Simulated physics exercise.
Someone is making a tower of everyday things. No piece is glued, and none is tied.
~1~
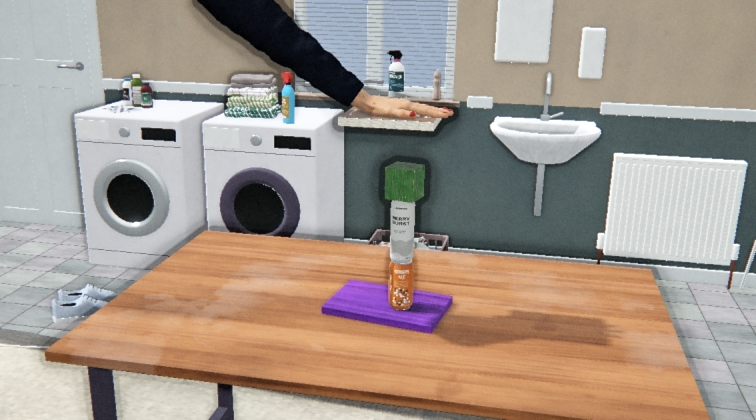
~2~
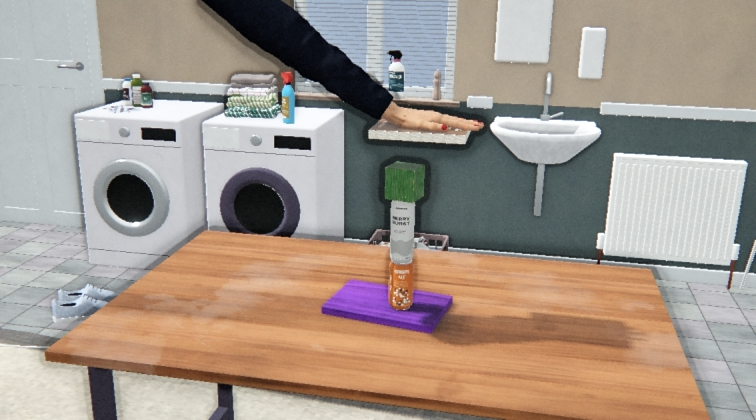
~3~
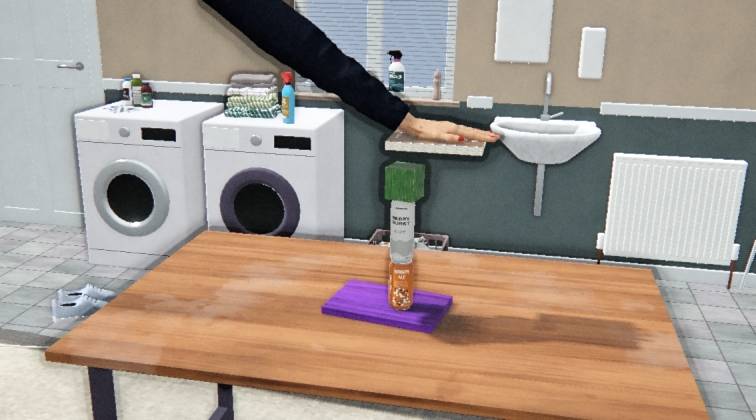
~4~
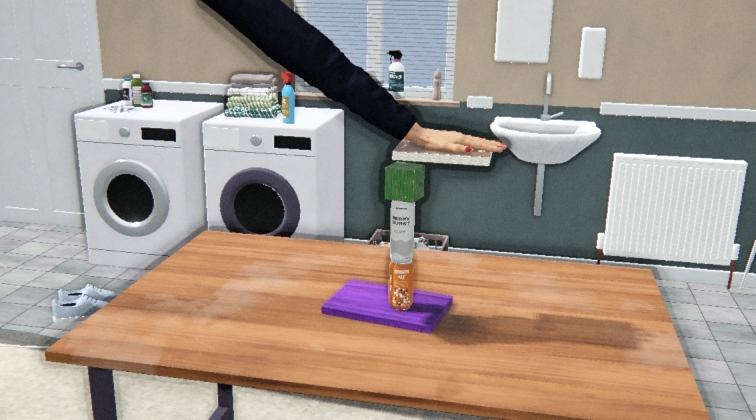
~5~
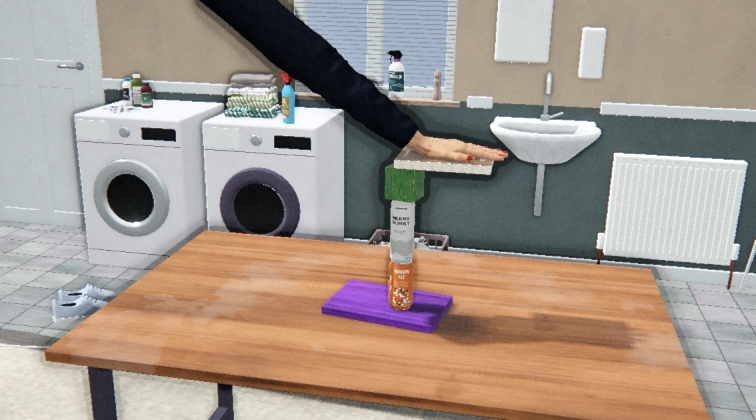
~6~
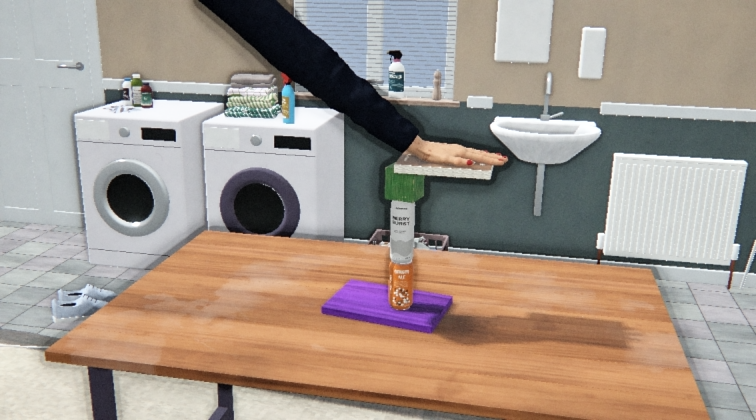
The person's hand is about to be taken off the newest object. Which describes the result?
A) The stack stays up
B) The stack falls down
B.
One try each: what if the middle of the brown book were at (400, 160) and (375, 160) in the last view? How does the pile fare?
So, in case one it stays steady, and in case two it falls over.
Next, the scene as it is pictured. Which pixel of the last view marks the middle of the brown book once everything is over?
Roughly pixel (512, 326) in the last picture.
Then, 0.40 s past the last view, brown book now fallen.
Then, 0.50 s past the last view, things are still on the move.
Finally, fallen, brown book; the other 4 still in place. Final places as the last picture's camera would see them, brown book near (512, 326). The pile gives way.
